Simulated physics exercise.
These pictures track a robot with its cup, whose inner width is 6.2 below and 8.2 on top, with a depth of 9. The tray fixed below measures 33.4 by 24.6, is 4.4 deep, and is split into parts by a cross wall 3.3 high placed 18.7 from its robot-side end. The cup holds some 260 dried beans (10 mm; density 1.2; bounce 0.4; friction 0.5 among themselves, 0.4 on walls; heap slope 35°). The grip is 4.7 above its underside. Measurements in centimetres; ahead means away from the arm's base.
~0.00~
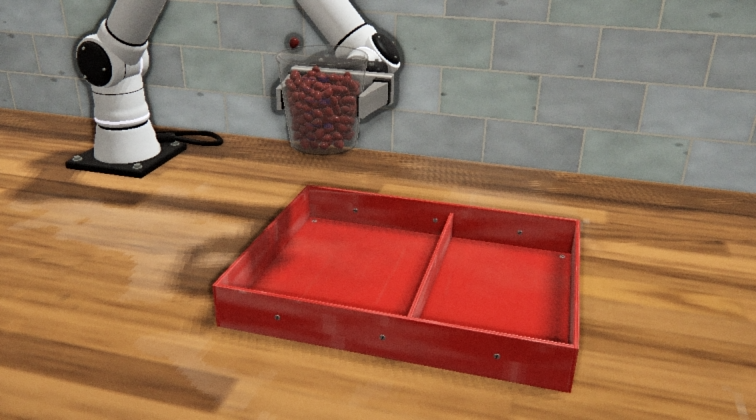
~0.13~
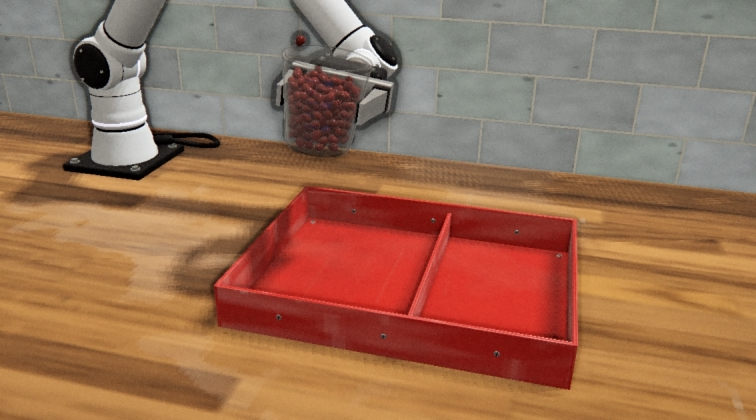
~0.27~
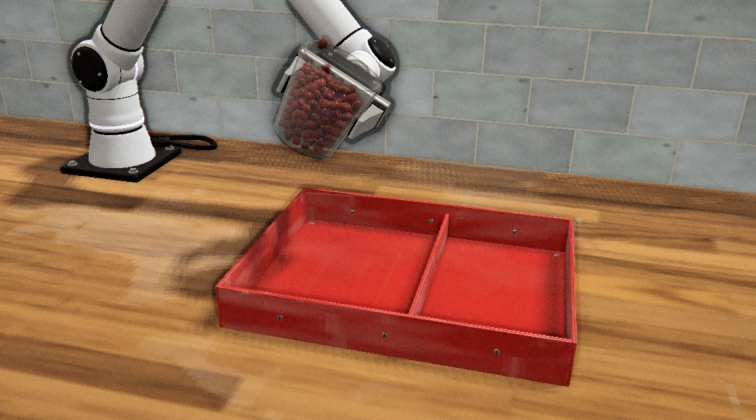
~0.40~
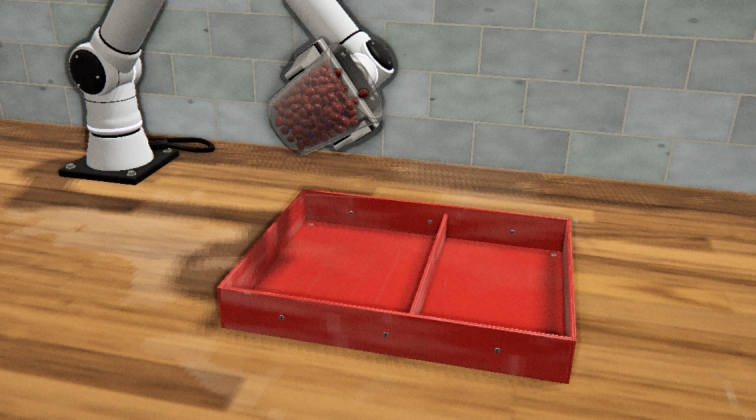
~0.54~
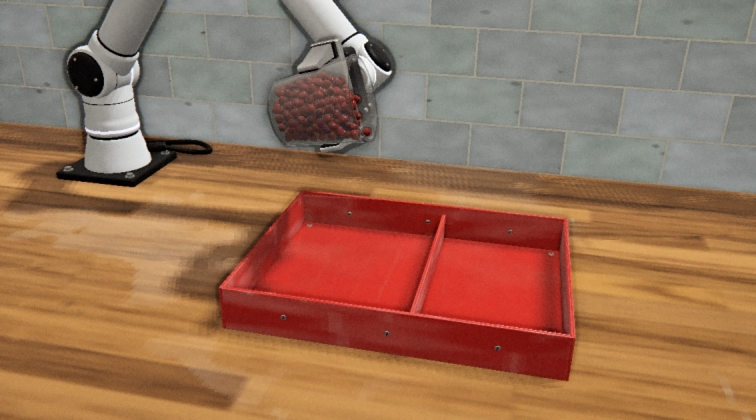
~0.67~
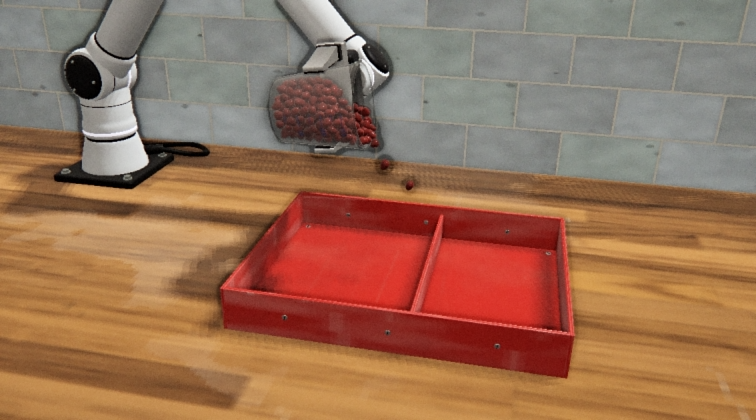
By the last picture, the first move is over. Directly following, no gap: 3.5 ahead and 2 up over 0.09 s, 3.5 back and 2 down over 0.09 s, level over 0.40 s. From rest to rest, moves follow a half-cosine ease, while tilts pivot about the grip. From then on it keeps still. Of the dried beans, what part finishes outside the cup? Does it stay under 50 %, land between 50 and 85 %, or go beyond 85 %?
It goes beyond 85 %.
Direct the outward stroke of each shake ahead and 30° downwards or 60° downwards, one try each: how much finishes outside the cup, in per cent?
First try some 45 %, second try some 25 %.
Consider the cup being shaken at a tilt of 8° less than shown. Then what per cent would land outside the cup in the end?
About 85 percent.
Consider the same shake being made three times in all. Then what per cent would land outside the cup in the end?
Then roughly 100 percent.
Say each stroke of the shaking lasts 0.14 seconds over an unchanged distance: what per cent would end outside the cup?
55 %.
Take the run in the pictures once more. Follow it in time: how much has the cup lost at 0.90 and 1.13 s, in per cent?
Readings in order: 95, 95.
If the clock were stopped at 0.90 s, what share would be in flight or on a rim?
Around 93 percent of the load.
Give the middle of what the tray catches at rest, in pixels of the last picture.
I'd say somewhere near (487, 290) in the final view.
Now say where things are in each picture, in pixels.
In the first picture, cup middle at (323, 102), level; upper third of the load around (320, 88), from x 290 to 355, top at y 40; 259 in the cup.
In the second picture, cup middle at (323, 103), tilted 8° forward; upper third of the load around (319, 90), from x 290 to 355, top at y 40.
In the third picture, cup middle at (322, 105), tilted 29° forward; upper third of the load around (319, 91), from x 285 to 360, top at y 45.
In the fourth picture, cup middle at (321, 106), tilted 54° forward; upper third of the load around (317, 90), from x 280 to 365, top at y 65.
In the fifth picture, cup middle at (321, 107), tilted 75° forward; upper third of the load around (316, 93), from x 275 to 365, top at y 75.
In the sixth picture, cup middle at (320, 108), tilted 83° forward; upper third of the load around (309, 95), from x 280 to 410, top at y 80; 257 in the cup, 2 in flight or on a rim.
After 0.90 s, tilted 80° forward, highest piece 19 above the table; 15 in the cup, 2 in the robot-side part, 2 in the far-side part, 240 in flight or on a rim.
After 1.13 s, tilted 16° forward, highest piece 21 above the table; 226 in the far-side part, 25 in the robot-side part, 8 in the cup.
After 1.45 s, level, highest piece 17 above the table; 226 in the far-side part, 25 in the robot-side part, 8 in the cup.
After 2.50 s, level, highest piece 17 above the table; 226 in the far-side part, 25 in the robot-side part, 8 in the cup.
At rest, 226 in the far-side part, 25 in the robot-side part, 8 in the cup. That is 97 % outside the cup.
